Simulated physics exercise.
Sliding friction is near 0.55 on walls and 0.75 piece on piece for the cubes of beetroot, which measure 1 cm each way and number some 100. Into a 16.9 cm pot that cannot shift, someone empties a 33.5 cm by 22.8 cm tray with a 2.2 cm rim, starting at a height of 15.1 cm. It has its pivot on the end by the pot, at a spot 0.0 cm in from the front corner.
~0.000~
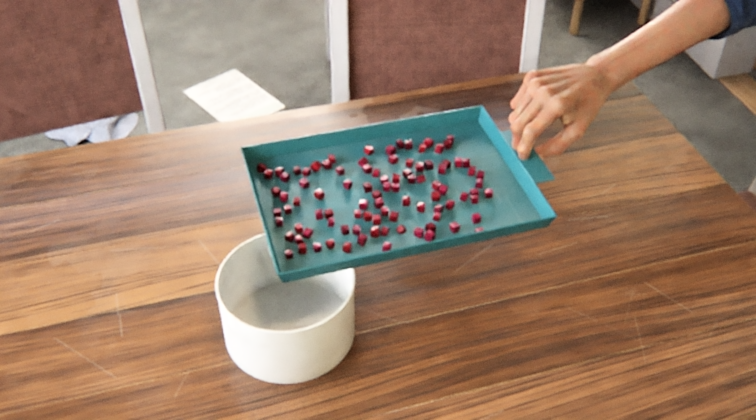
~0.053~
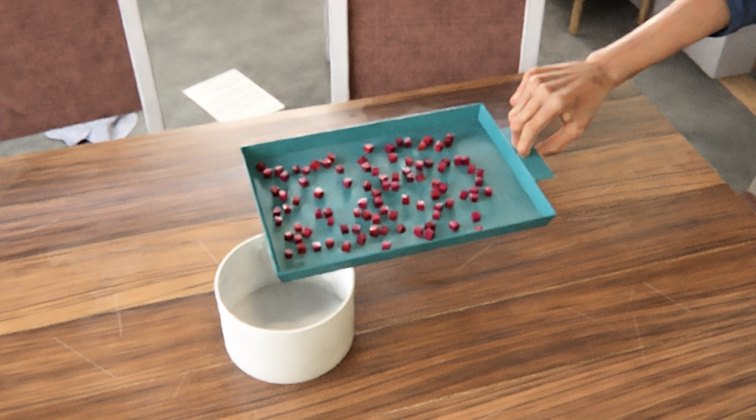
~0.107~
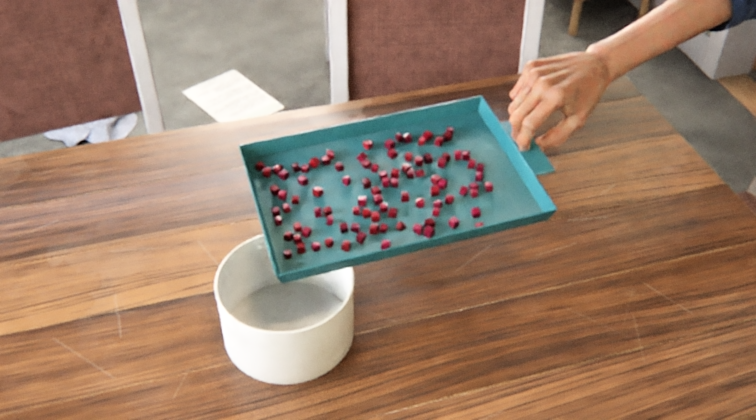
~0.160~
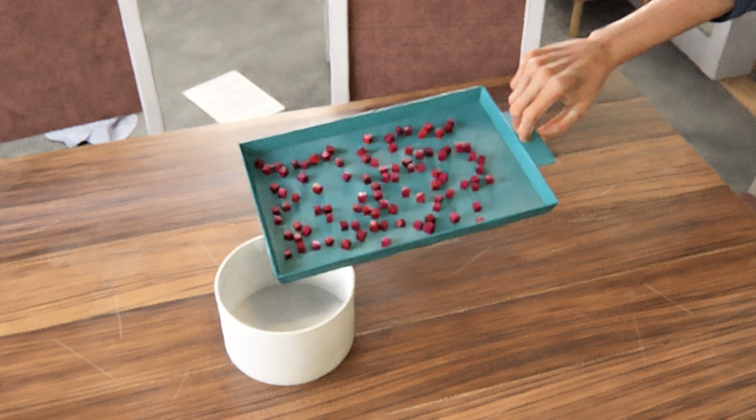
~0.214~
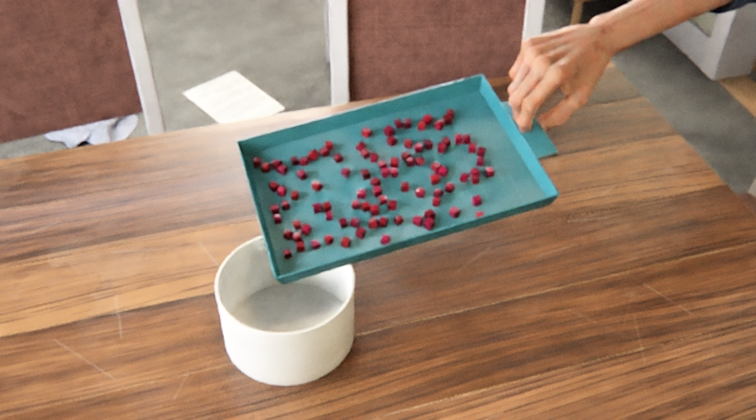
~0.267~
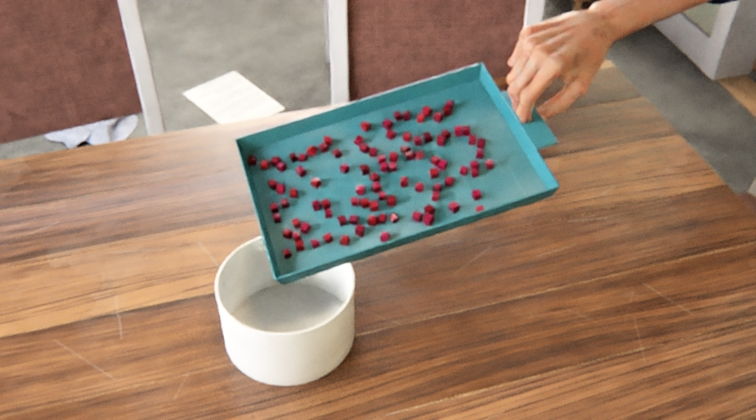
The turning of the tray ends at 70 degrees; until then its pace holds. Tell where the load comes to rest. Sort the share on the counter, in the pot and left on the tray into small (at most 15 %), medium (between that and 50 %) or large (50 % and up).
Counter - medium, pot - small, tray - large.
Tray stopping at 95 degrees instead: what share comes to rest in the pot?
It would land at about 30 percent.
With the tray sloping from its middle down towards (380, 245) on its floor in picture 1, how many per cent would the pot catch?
Estimate: Near 0 per cent.
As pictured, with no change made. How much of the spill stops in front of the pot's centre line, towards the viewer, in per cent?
Estimate: Close to 90 per cent of the pieces.
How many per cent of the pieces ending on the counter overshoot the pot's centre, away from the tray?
I'd put it close to 100 per cent.
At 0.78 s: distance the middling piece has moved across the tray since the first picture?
It has moved some 3 cm from its start.
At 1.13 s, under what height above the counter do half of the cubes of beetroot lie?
Some 18 cm above the counter.
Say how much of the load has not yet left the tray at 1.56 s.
It's roughly 65 percent.
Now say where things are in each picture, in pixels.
The first picture shows tray tilt 0 degrees, front corners at (282, 269) and (550, 214); middle of the pieces at (377, 195); pot at (286, 278).
The second picture shows tray tilt 1 degrees, front corners at (281, 269) and (550, 212); middle of the pieces at (377, 194).
The third picture shows tray tilt 3 degrees, front corners at (281, 270) and (550, 207); middle of the pieces at (376, 191).
The fourth picture shows tray tilt 5 degrees, front corners at (280, 272) and (552, 200), lowest corner left front; middle of the pieces at (376, 187).
The fifth picture shows tray tilt 8 degrees, front corners at (280, 273) and (552, 192), lowest corner left front; middle of the pieces at (376, 183).
The sixth picture shows tray tilt 11 degrees, front corners at (279, 273) and (552, 184), lowest corner left front; middle of the pieces at (375, 178); pot at (285, 280). Its pace works out near 55 degrees a second.
After 0.78 s, tilt 39 degrees; the tray holds 100 %, the pot 0 %.
After 1.13 s, tilt 58 degrees; the tray holds 80 %, the pot 0 %.
After 1.56 s, tilt 70 degrees; the tray holds 65 %, the pot 5 %.
At rest (2.6 s), counter 30 %, pot 5 %, tray 65 %.
